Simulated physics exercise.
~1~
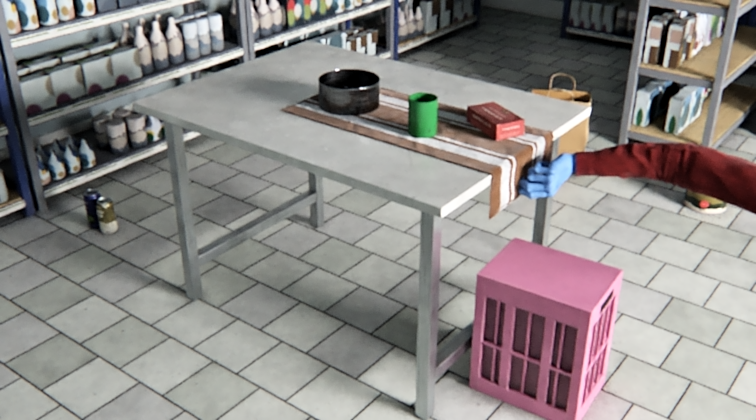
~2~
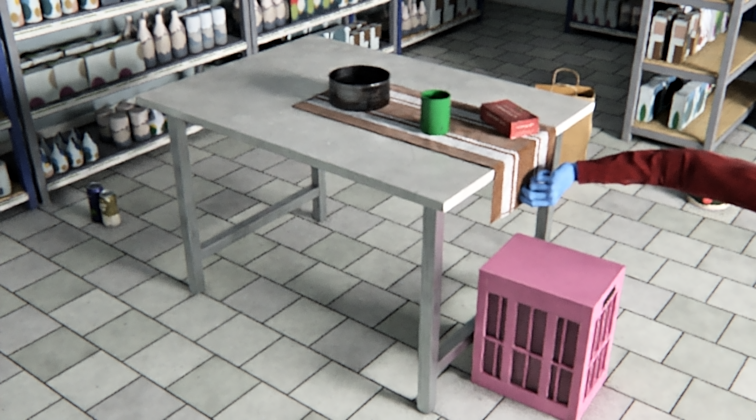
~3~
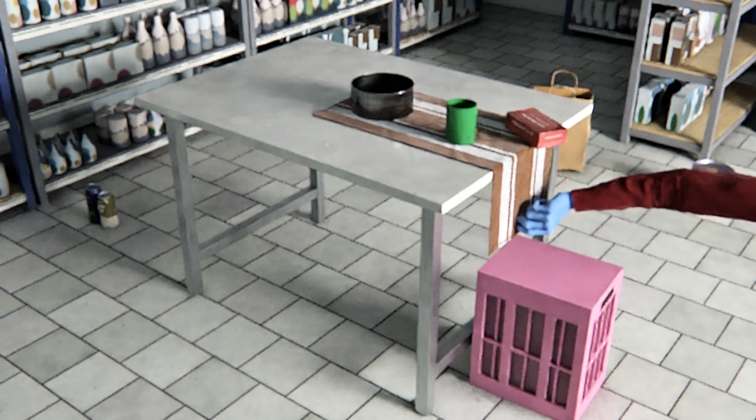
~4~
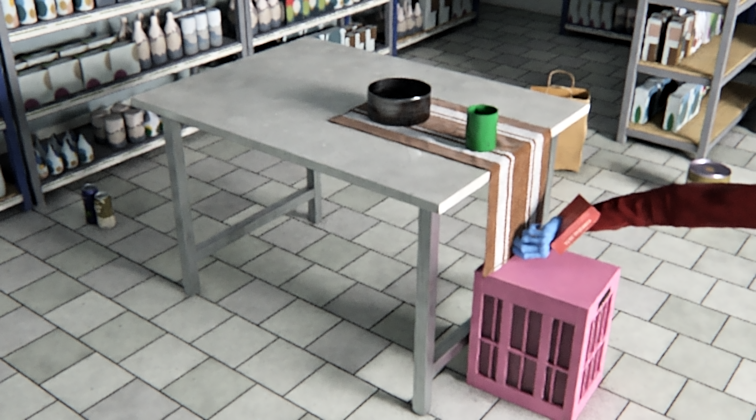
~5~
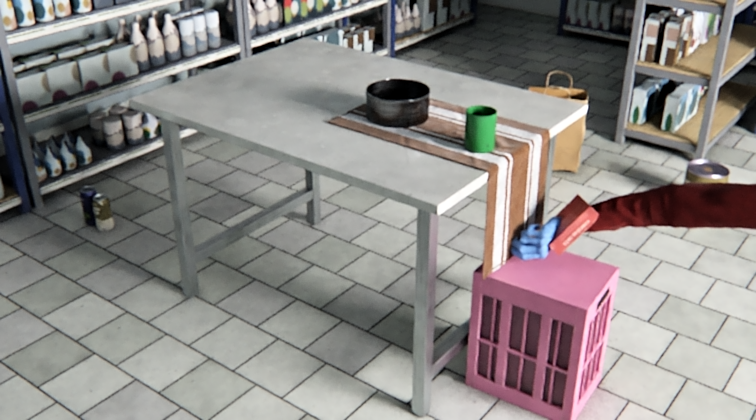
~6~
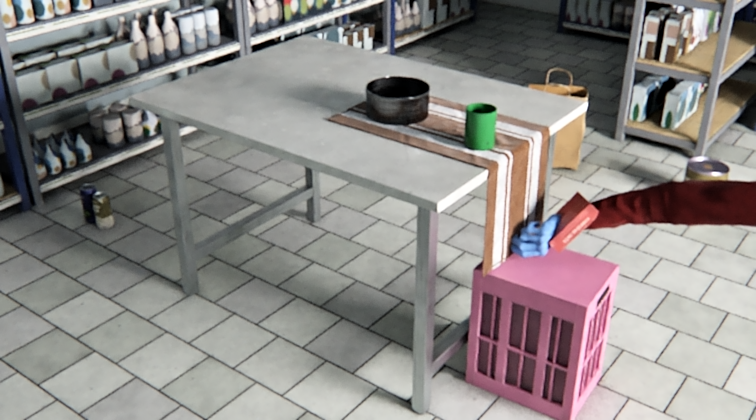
A brown striped tablecloth slides toward the right end of a gray table as a blue-gloved hand in a dark red sleeve pulls its hanging edge downward. The black pot, upright green mug and red packet ride along with it. As the hem drops lower, the packet nears the table's end, then goes over the edge and tips steeply beside the glove. The hem reaches the pink crate below and the pulling stops. At the end, the mug still stands upright on the cloth near the edge, the pot sits behind it, and the packet rests tilted against the hand above the crate.
